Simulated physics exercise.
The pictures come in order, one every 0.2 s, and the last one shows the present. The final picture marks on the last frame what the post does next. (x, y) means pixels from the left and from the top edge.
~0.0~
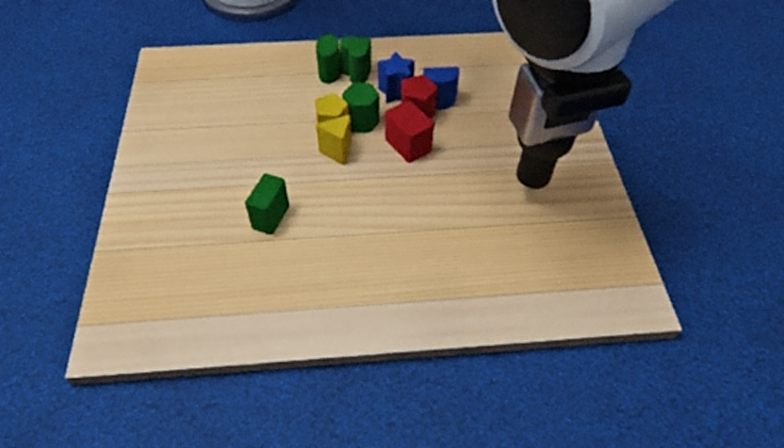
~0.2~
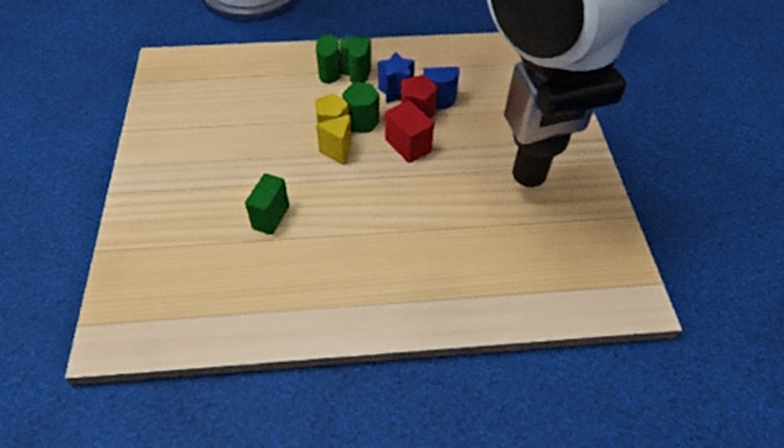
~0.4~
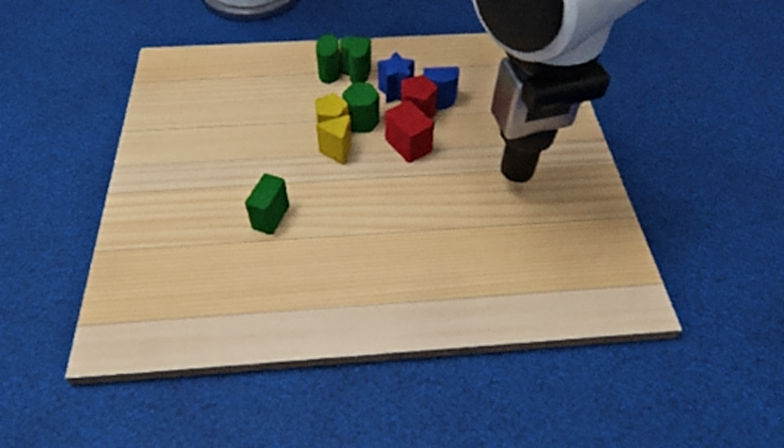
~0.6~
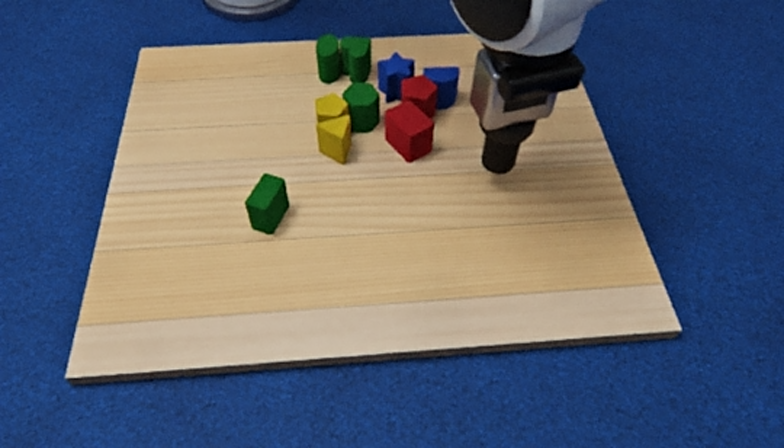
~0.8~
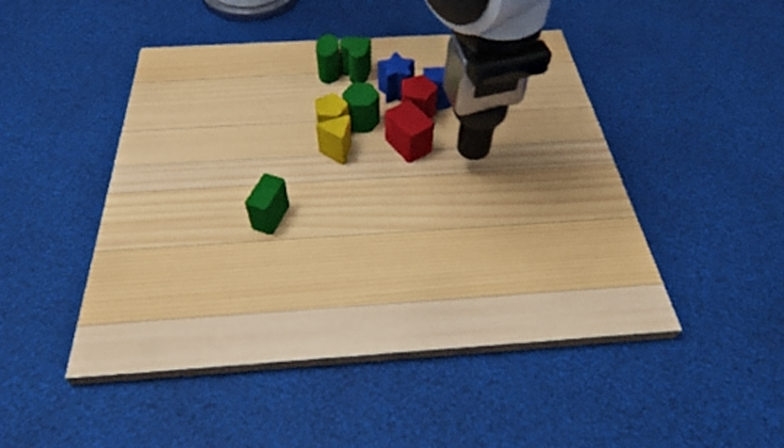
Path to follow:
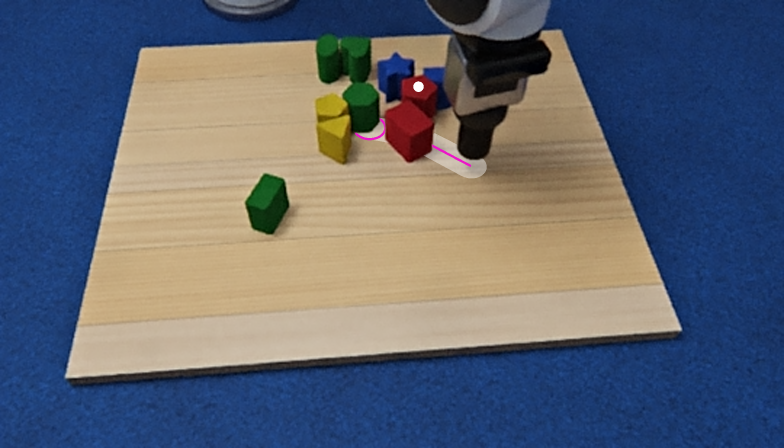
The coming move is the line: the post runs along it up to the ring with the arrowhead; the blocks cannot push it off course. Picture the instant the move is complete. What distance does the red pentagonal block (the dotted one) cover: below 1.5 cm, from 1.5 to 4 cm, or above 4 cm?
Final distance: Less than 1.5 cm.
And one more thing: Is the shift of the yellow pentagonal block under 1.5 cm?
Going by the path, no.
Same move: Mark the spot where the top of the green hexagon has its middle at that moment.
Just about (309, 73).
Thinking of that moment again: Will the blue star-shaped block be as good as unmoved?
It seems so.
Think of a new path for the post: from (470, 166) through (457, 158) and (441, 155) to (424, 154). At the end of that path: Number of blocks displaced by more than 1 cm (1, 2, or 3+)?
It displaces one.
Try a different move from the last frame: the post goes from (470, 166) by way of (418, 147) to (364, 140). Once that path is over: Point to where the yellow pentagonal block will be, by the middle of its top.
Somewhere near (296, 100).
Drawn move, from (470, 166) by way of (422, 141) to (370, 128); the dot is on the red pentagonal block.
On the path given first. One third of the way, post at (439, 132); red oblong block at (398, 114).
Two thirds of the way, post at (406, 118); yellow pentagonal block at (323, 105); green hexagon at (339, 84); red oblong block at (365, 103), turned 15° anticlockwise.
At the end, post at (369, 111); yellow pentagonal block at (299, 104), turned 80° anticlockwise; green hexagon at (309, 73), turned 15° clockwise; blue star-shaped block still; red oblong block at (329, 94); red pentagonal block still.
